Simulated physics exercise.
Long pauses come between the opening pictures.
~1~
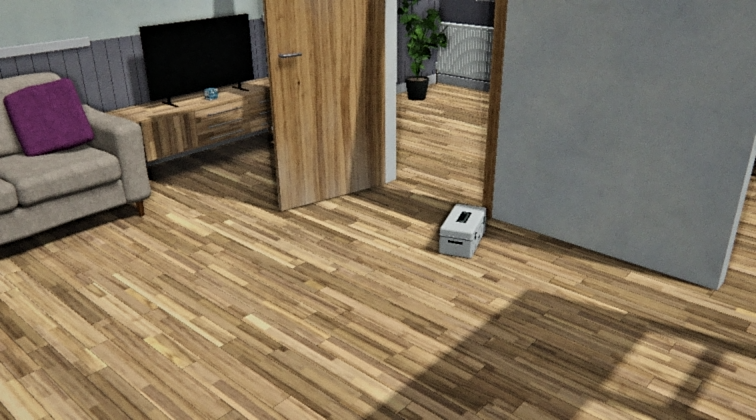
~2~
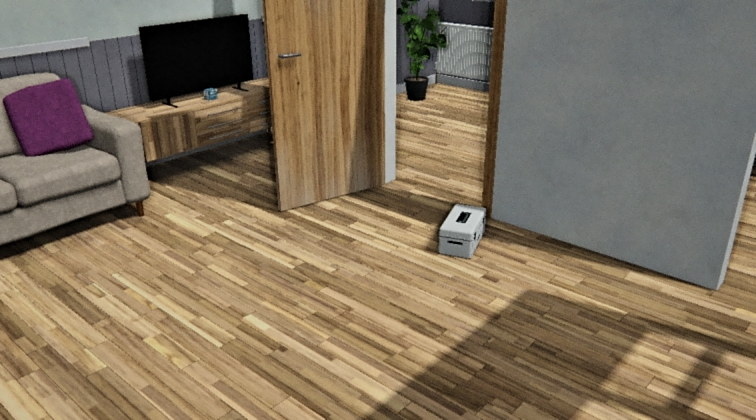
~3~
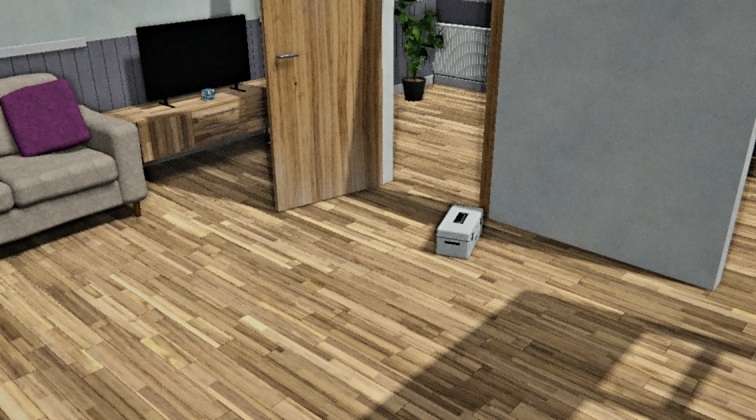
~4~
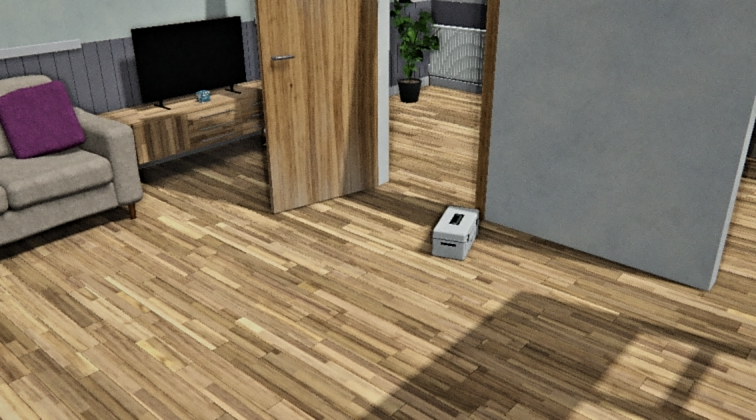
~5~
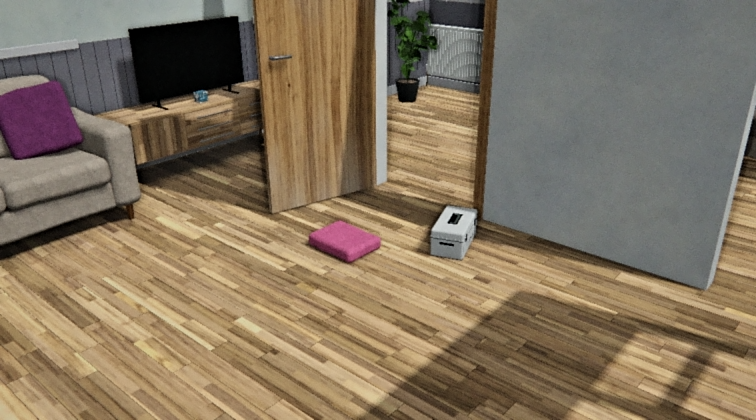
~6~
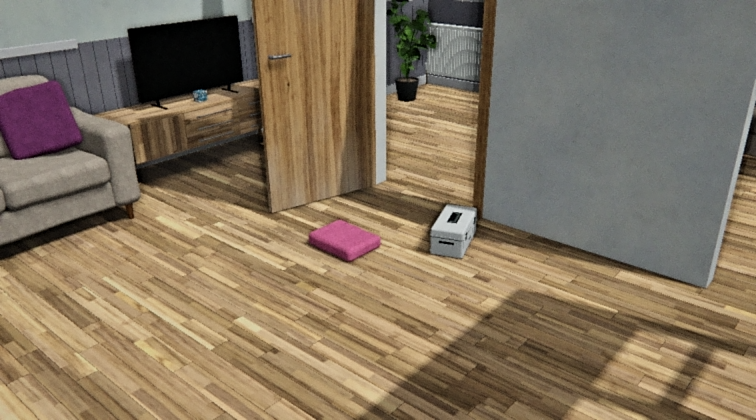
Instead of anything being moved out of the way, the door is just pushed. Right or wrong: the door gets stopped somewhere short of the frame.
Wrong, it closes properly.
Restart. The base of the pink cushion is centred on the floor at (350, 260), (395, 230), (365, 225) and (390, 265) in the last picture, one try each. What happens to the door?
It ends up closed first, gets caught second, gets caught third and ends up closed fourth.
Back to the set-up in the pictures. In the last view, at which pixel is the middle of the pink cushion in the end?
Near pixel (371, 253).
Then, 0.70 s on from there, door 64° open; pink cushion shifted a little near (351, 243).
Then, 0.90 s on from there, door 45° open; pink cushion shifted a little near (368, 251).
In the end, door 0° open; moved from the start, pink cushion; white toolbox unmoved. At the end, from the last picture's camera, pink cushion near (371, 252).
